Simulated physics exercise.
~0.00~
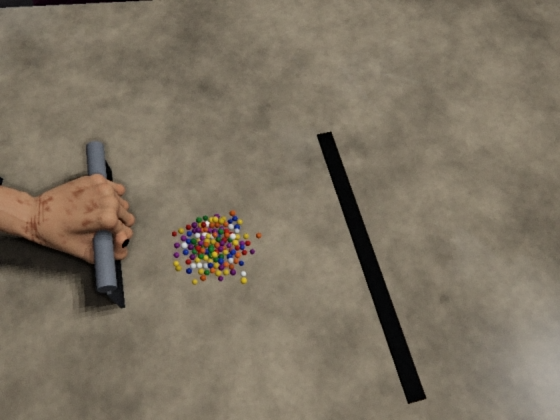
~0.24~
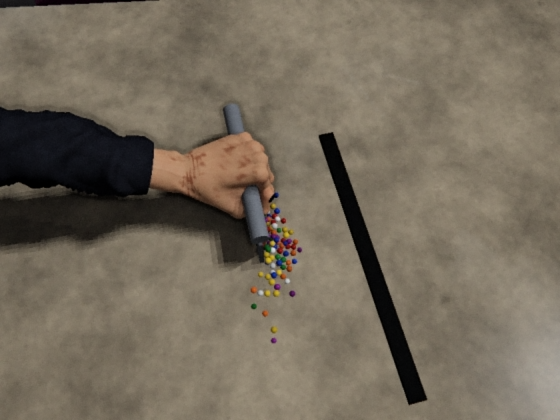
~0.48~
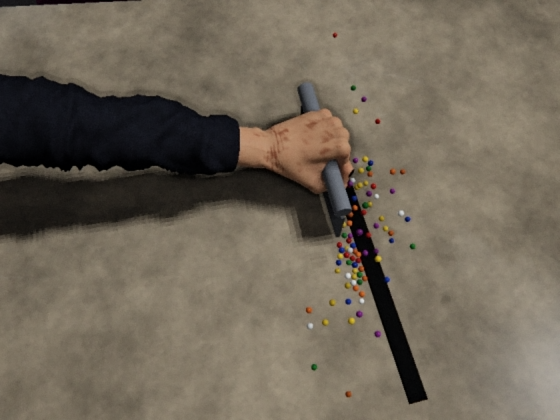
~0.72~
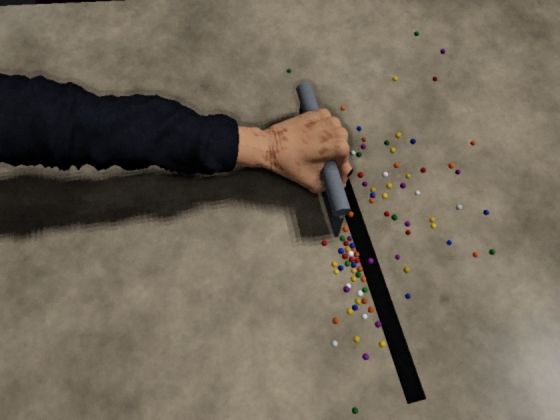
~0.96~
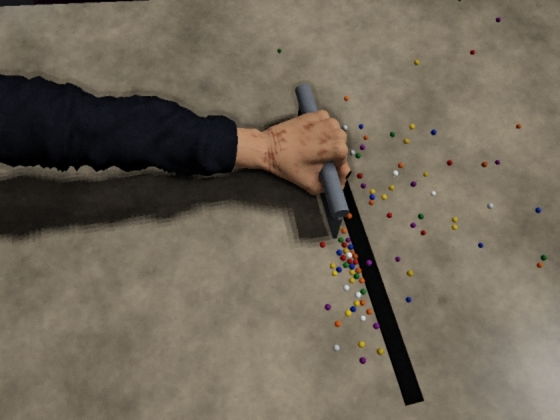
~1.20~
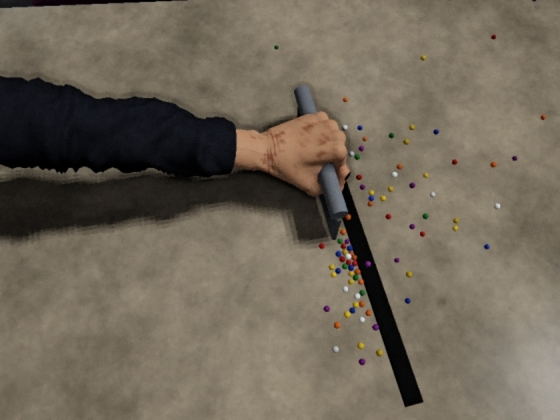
On a mottled grey-brown surface, a hand pushes colourful beads rightwards with a bar, scattering them around a black strip.
